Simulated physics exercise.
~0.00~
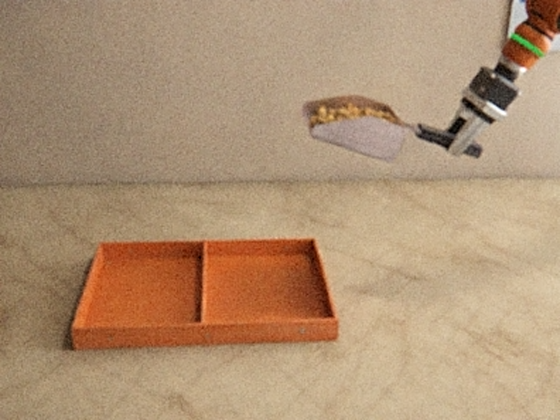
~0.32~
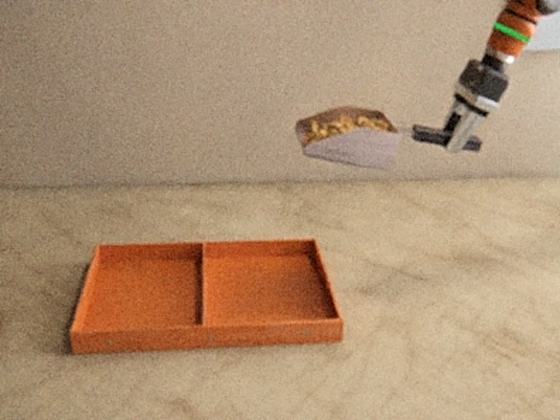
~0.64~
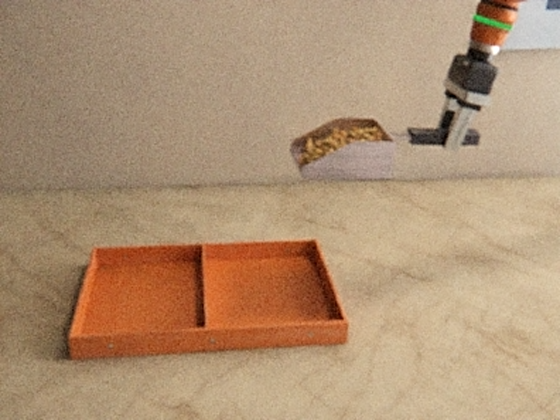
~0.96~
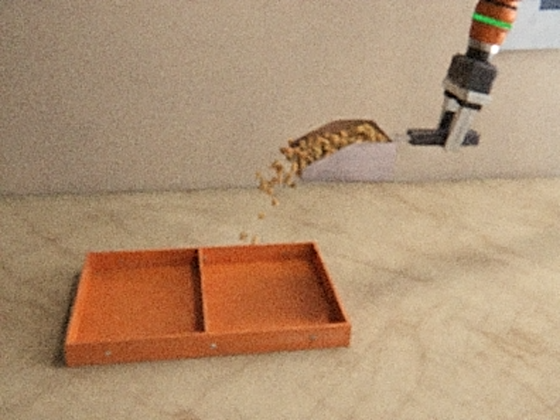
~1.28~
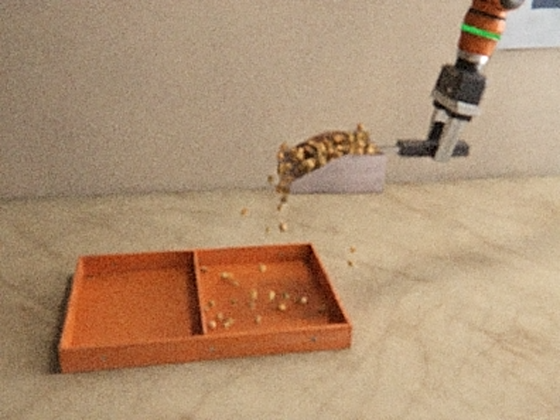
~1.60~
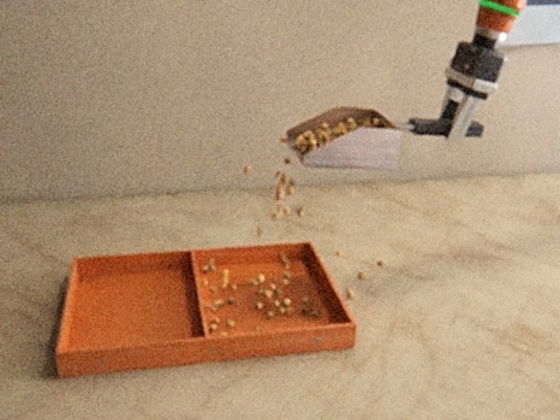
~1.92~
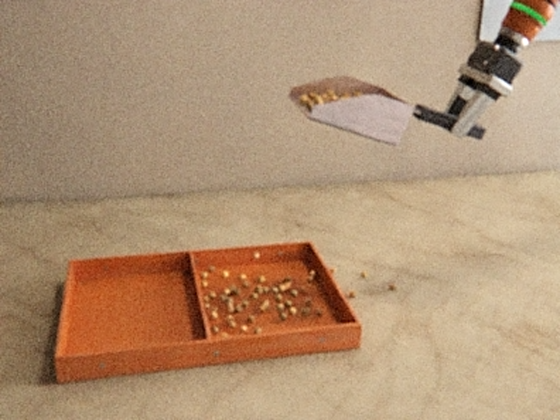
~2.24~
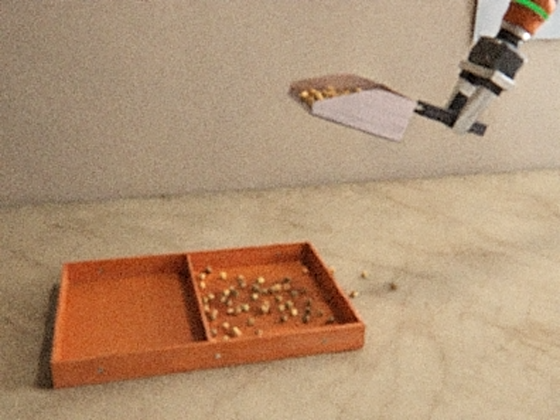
A scoop with clear-looking sides, filled with tan dried chickpeas, hangs from an orange and black robot arm at the upper right, seen from slightly above against a plain grey-beige wall. Below it, an orange tray divided in two rests on a pale, veined tabletop. The arm lowers the scoop leftward and tips its open front down, and chickpeas spill into the tray's right compartment. Then it lifts and tilts the scoop back, and the stream stops. Most chickpeas stay in the scoop, while some lie scattered in the right compartment, a few sit on the table, and the left compartment remains empty.
